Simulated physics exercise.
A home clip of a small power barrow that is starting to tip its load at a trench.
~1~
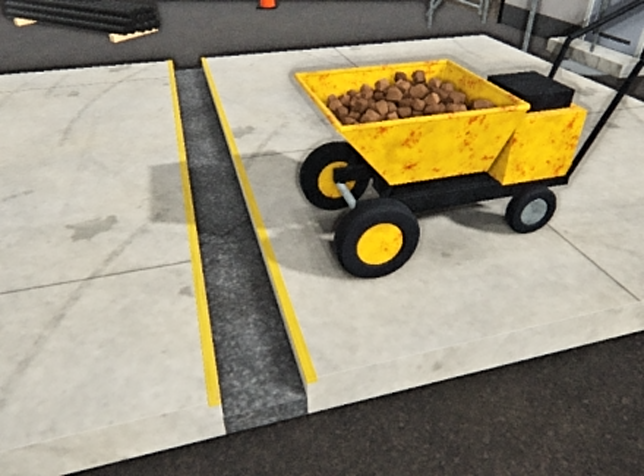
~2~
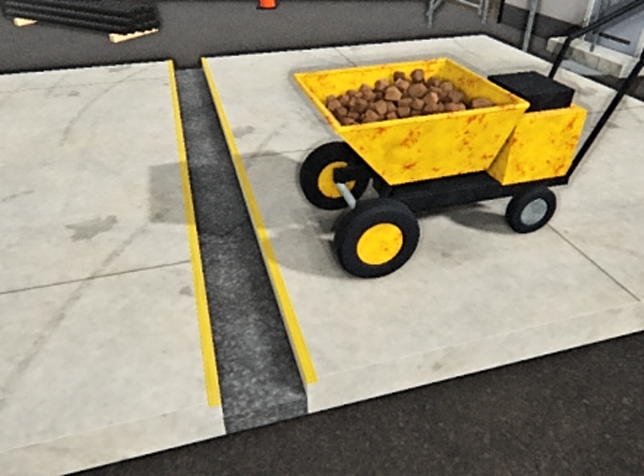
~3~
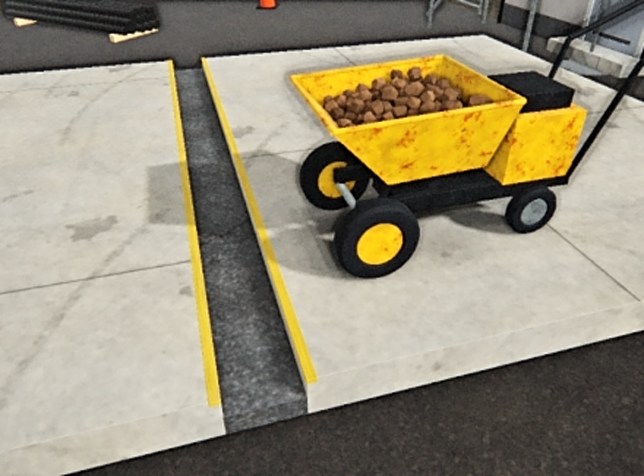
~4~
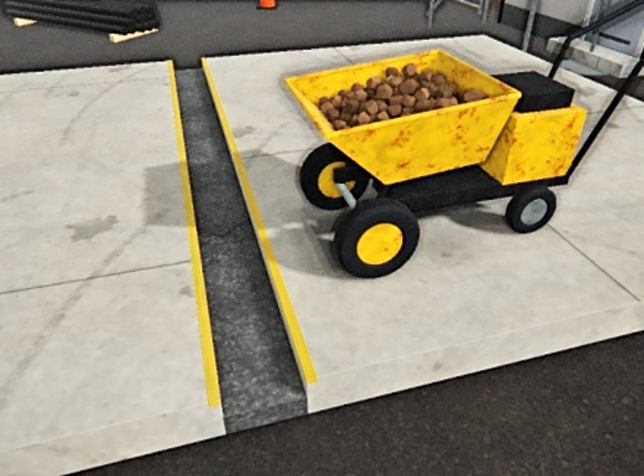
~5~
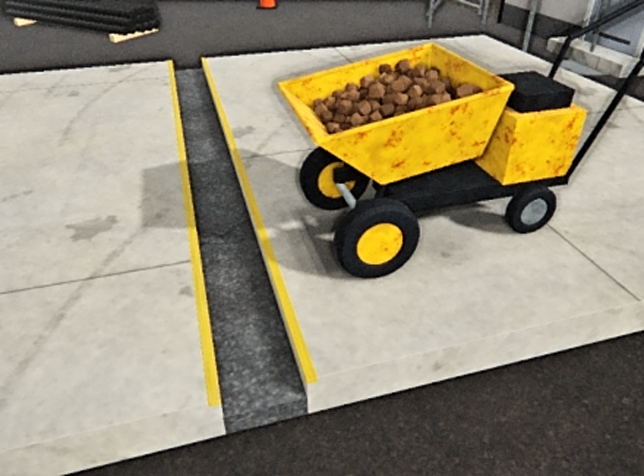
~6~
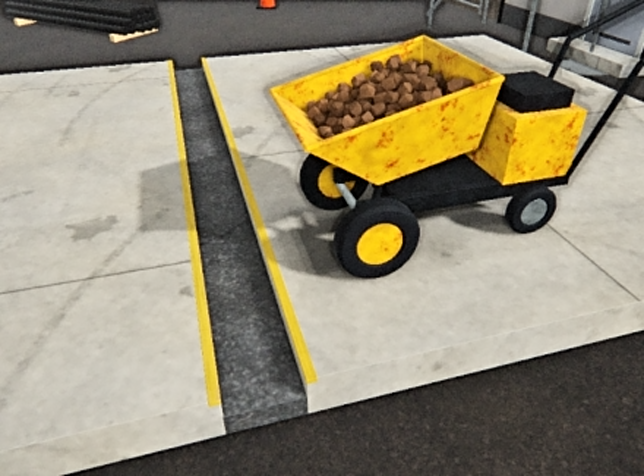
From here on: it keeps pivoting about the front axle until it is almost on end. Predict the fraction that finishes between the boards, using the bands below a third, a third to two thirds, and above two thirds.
A third to two thirds.
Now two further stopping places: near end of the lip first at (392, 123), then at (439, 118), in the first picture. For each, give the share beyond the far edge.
About 10 percent the first time, about 0 percent the second.
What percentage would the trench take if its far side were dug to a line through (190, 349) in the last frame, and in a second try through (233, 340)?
Around 70 percent first, around 20 percent second.
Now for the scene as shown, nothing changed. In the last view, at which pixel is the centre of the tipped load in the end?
Once nothing moves, the middle sits near (204, 261).
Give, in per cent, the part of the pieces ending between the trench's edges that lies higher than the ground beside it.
It works out at about 20 percent.
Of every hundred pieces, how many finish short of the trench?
I'd estimate about 0 per cent of the load.
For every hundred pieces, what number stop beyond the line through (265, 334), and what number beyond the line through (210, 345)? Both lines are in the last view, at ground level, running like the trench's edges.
That's 90 in a hundred for the first and 50 in a hundred for the second.
Just after the last frame, skip tipped well over; every one in the skip.
A moment on, skip tipped steeply; the larger part in the skip; about a tenth in or heaped over the trench; about a tenth beyond it; just a few falling.
Further on, skip tipped right over; about a tenth in the skip; roughly half in or heaped over the trench; roughly half beyond it.
When it is over, skip tipped right over; roughly half in or heaped over the trench; roughly half beyond it.
